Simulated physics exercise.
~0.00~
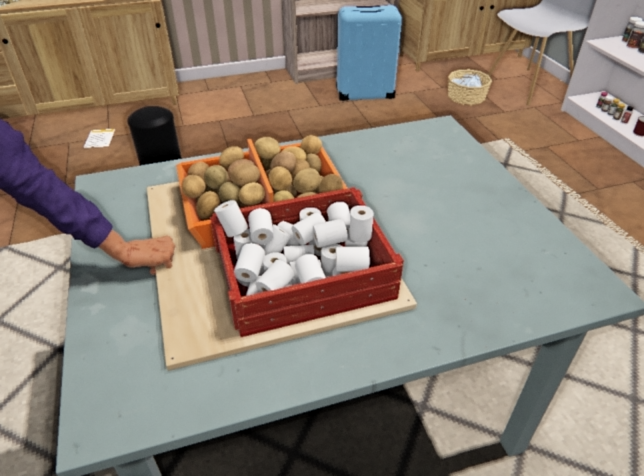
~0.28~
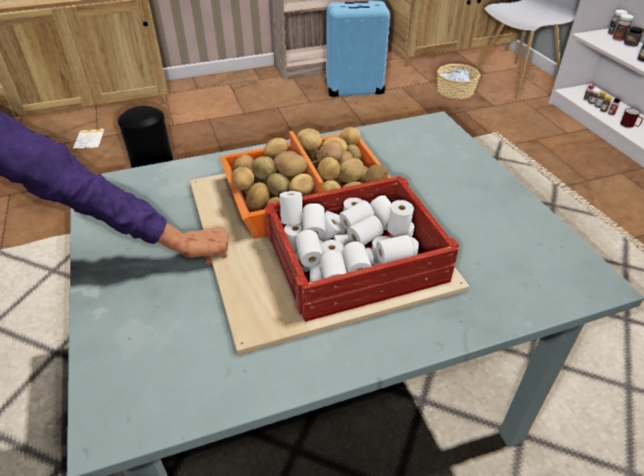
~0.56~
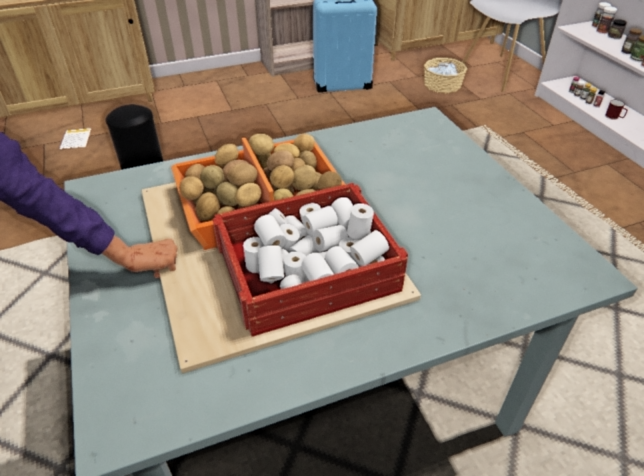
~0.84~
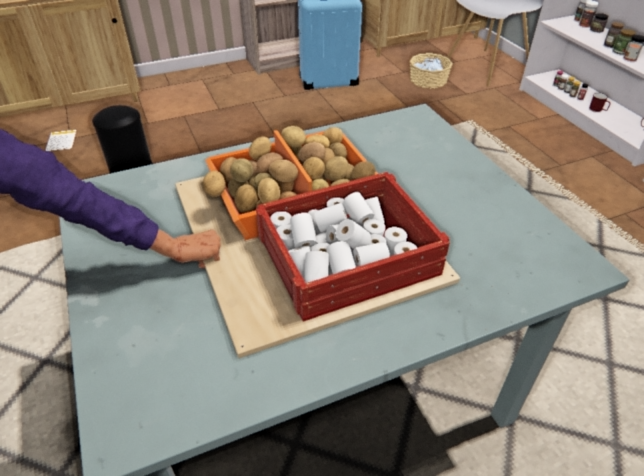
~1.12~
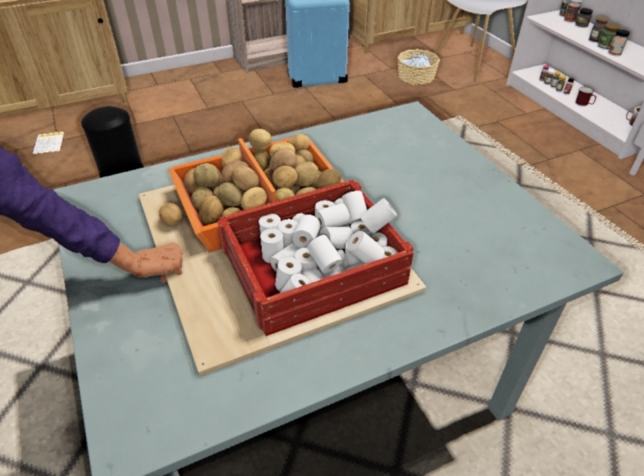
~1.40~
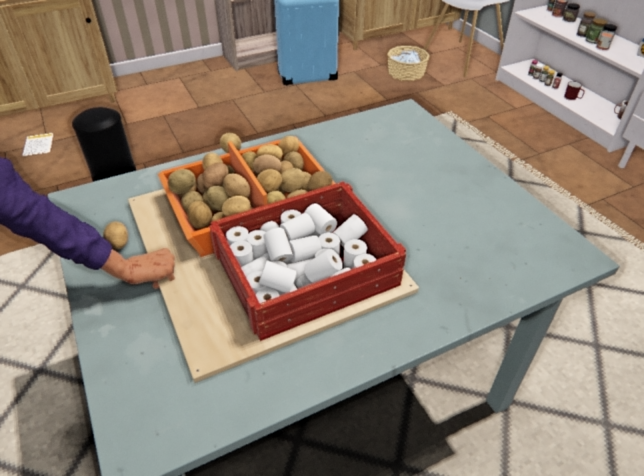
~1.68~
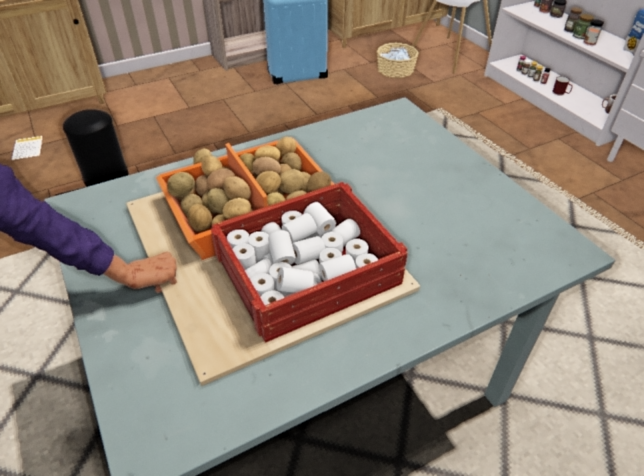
A hand in a purple sleeve slid a board holding an orange container of potatoes and a red one of paper rolls right and back left twice, and a potato tumbled out over the left side before the board stopped, the rolls still inside.
